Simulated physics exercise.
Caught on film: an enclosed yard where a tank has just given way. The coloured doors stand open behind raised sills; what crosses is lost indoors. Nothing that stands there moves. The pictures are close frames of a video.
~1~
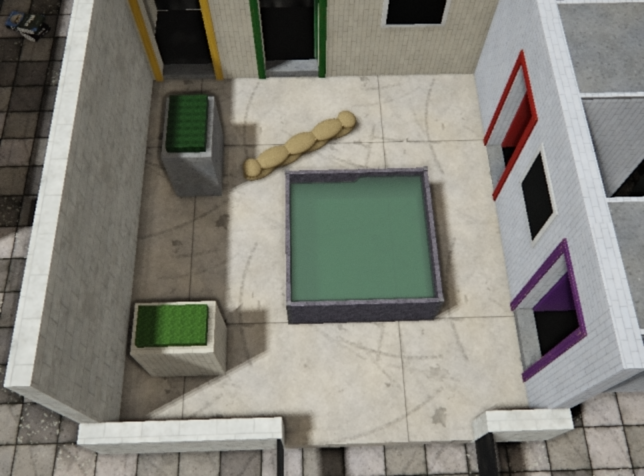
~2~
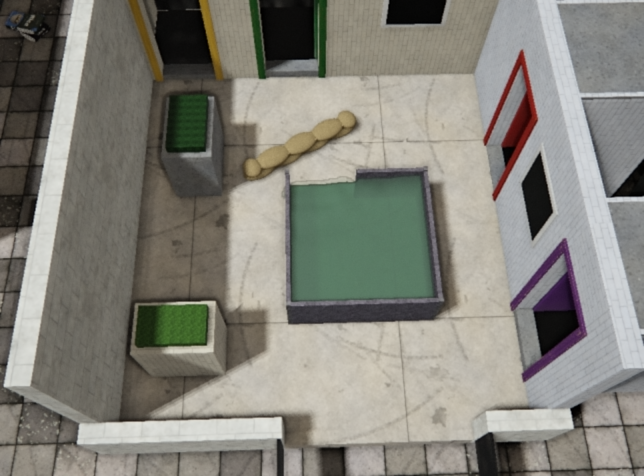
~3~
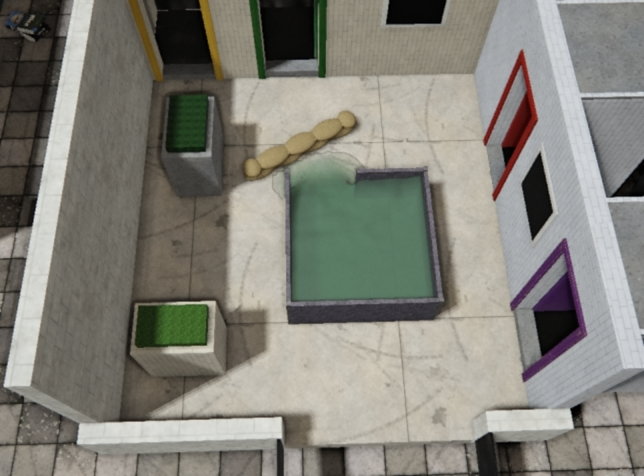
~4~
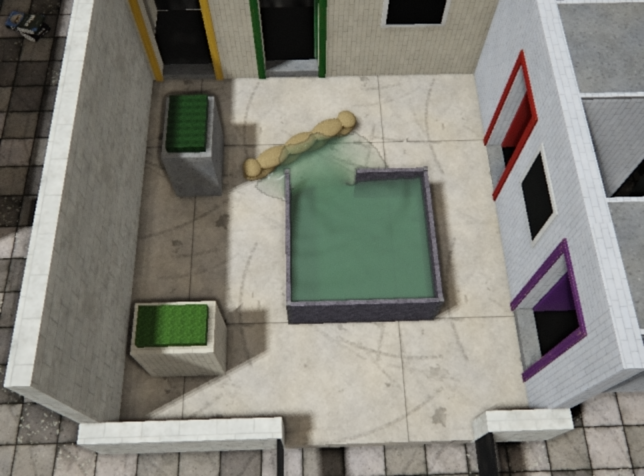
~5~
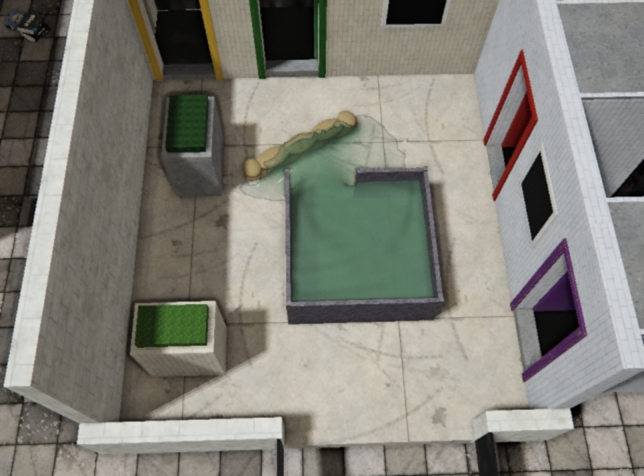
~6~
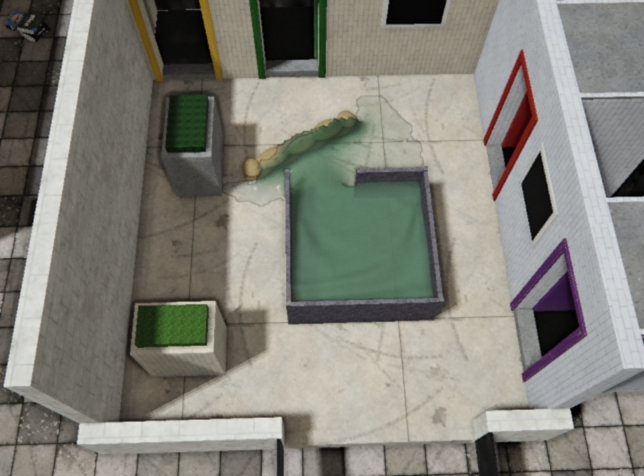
Green water pours through a gap in the open tank's far side and spreads over the sandbags.
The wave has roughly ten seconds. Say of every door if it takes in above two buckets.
In the end: The yellow door stays under that; the red door takes more than that; the purple door stays under that; the green door stays under that.
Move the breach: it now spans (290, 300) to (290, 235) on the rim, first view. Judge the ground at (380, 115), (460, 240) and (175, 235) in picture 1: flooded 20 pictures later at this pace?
One after the other: Free of water, dry, awash.
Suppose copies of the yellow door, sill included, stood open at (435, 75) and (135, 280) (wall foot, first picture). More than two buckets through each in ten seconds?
As listed: Passes that mark, holds.
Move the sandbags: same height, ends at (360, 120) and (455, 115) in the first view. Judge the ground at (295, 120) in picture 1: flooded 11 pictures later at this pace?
Answer: Awash.
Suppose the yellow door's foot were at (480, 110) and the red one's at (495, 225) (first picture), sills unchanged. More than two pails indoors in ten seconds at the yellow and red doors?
Then: Yellow door goes over, red door floods.
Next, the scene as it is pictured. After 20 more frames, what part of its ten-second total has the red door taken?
Roughly 35 per cent.
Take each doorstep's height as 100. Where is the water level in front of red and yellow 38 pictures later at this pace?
In turn 310 and 50 per cent.
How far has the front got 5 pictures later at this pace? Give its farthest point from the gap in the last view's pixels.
At about (471, 83).
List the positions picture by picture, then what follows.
The open tank at (360, 236) is whole and still, in the first frame.
The front is at a hidden place, out from the gap on the open tank's far side, in the second frame.
The front is at (345, 158), out from the gap on the open tank's far side, in the third frame.
The front is at (351, 136), out from the gap on the open tank's far side, in the fourth frame.
The front is at (368, 121), out from the gap on the open tank's far side, in the fifth frame.
Water pours out on the open tank's far side and has run to (378, 102), in the sixth frame.
A moment on, water covers 35 % of the floor; the yellow door not reached, the red door not reached, the purple door not reached, the green door wet at the sill, nothing in.
Next, water covers 55 % of the floor; the yellow door wet at the sill, nothing in, the red door under two buckets in, the purple door not reached, the green door wet at the sill, nothing in.
Then, water covers 65 % of the floor; the yellow door wet at the sill, nothing in, the red door far over two buckets in, the purple door wet at the sill, nothing in, the green door wet at the sill, nothing in.
Later, water covers 90 % of the floor; the yellow door wet at the sill, nothing in, the red door far over two buckets in, the purple door wet at the sill, nothing in, the green door wet at the sill, nothing in.
In the end, water covers 95 % of the floor; the yellow door wet at the sill, nothing in, the red door far over two buckets in, the purple door wet at the sill, nothing in, the green door wet at the sill, nothing in.
